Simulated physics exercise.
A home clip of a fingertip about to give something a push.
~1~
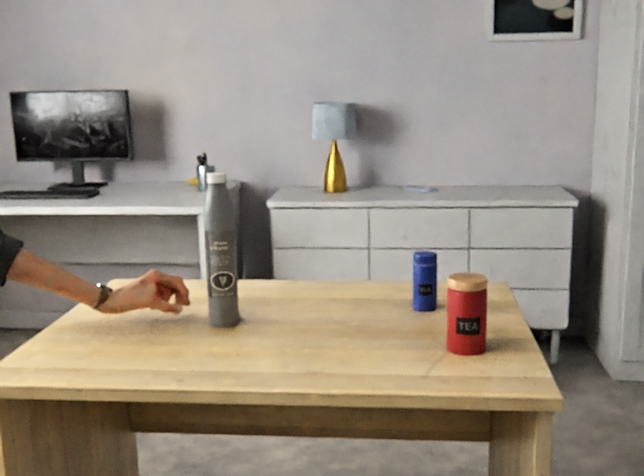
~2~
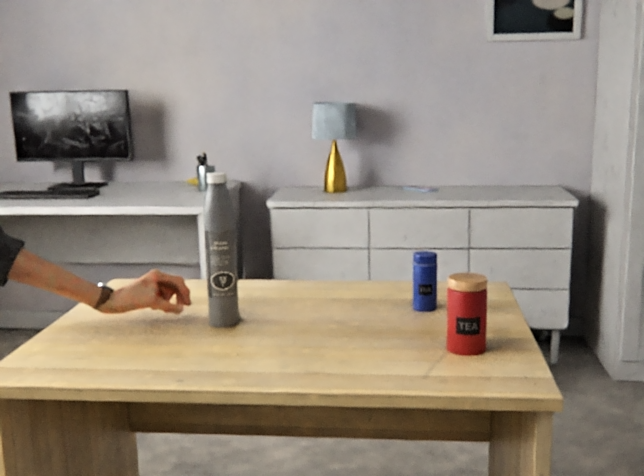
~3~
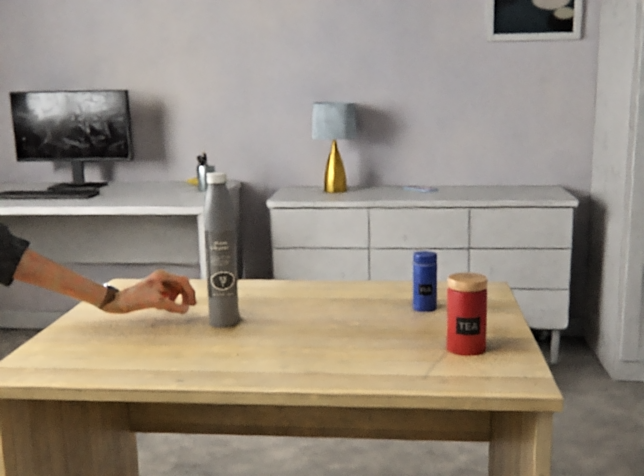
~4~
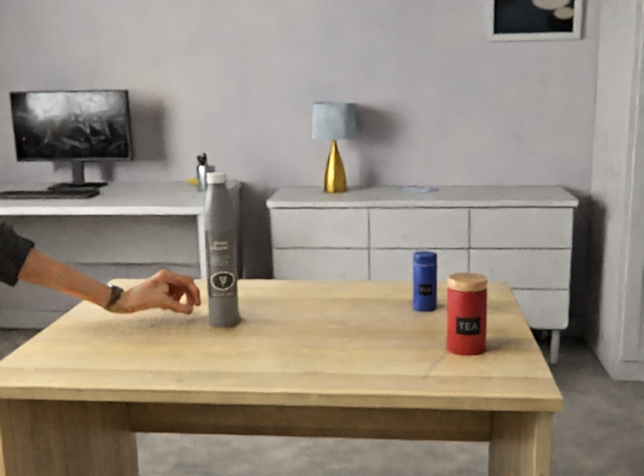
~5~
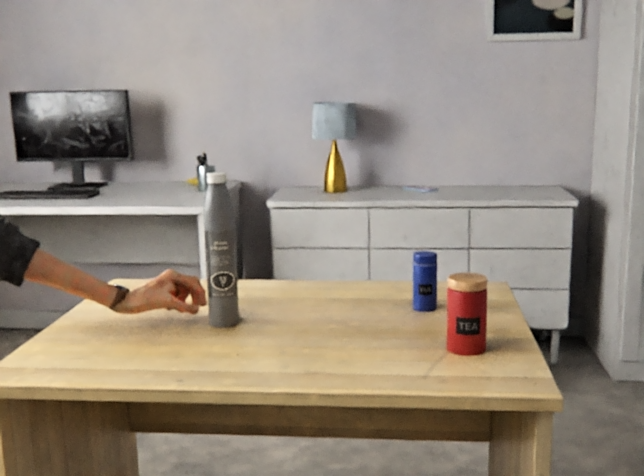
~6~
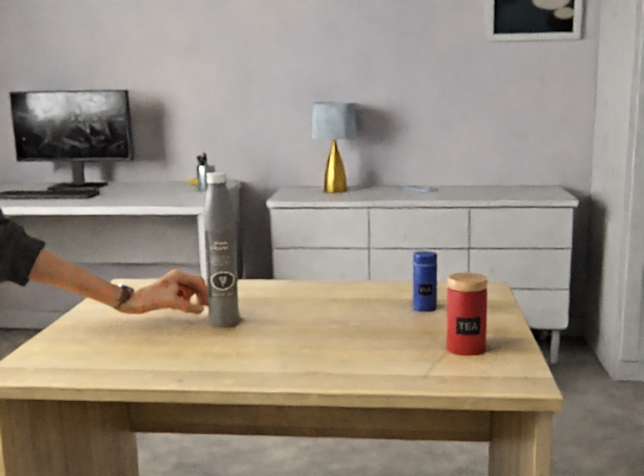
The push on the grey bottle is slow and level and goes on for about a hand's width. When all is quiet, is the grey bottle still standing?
The grey bottle keeps standing.
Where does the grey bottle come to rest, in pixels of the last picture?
At about (281, 250).
Then, 0.40 s later than the last frame, grey bottle moved a little near (235, 250).
Then, 0.90 s later than the last frame, grey bottle moved about its own width near (256, 250).
Then, 1.40 s later than the last frame, grey bottle moved well along near (276, 250).
When it is over, moved from the start, grey bottle. End places, in pixels of the last picture, grey bottle near (281, 250).
